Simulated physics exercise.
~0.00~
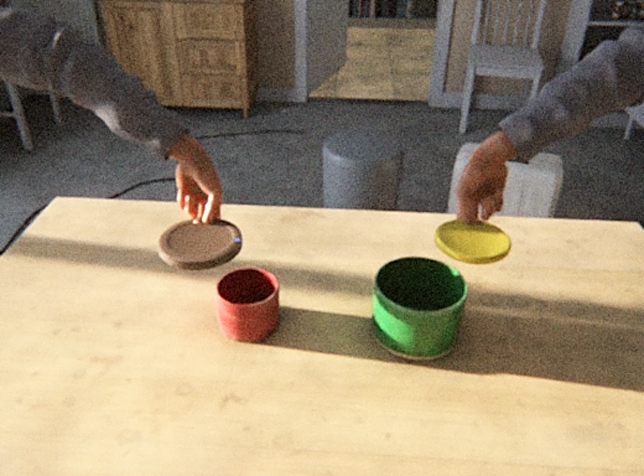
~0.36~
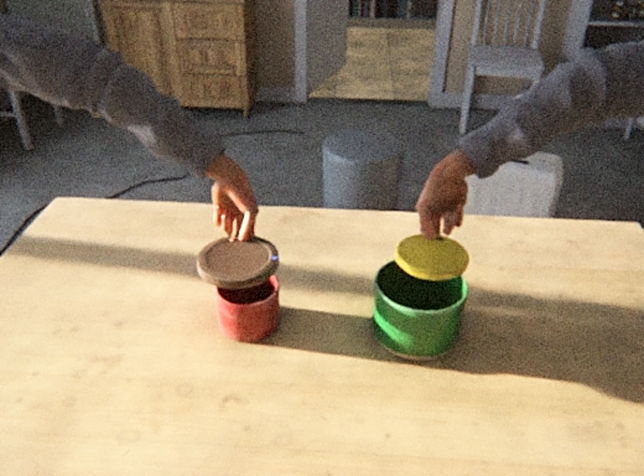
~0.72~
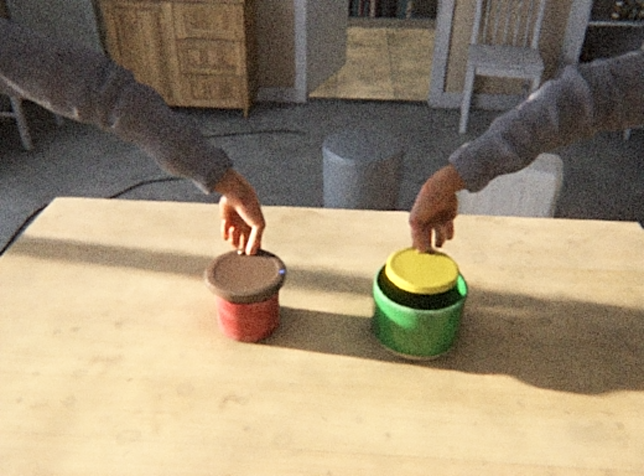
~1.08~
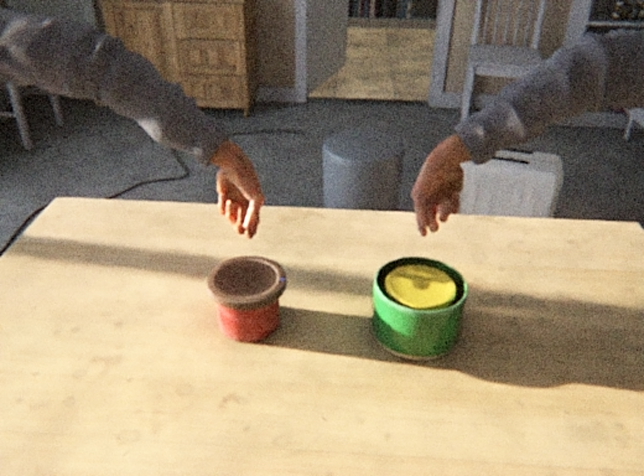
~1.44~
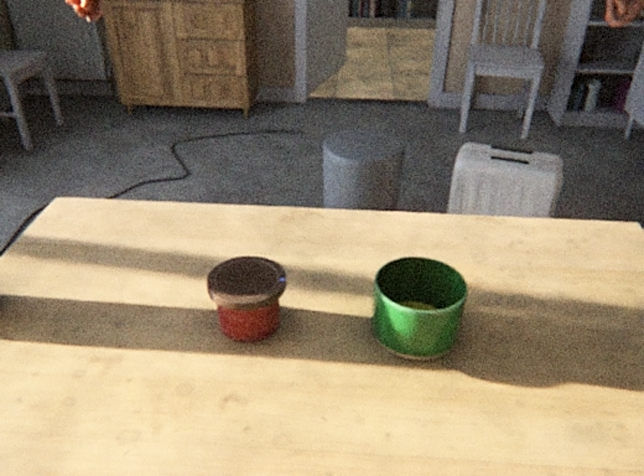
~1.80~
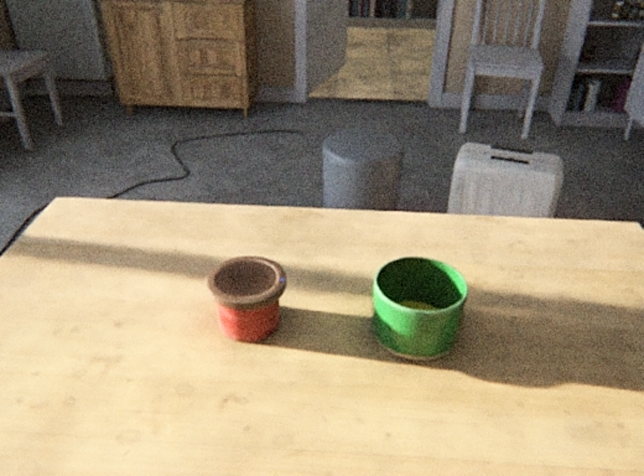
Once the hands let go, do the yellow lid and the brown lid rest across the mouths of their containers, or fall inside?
They end differently. The brown lid rests on the rim of the red cup, while the yellow lid falls inside the green mug.
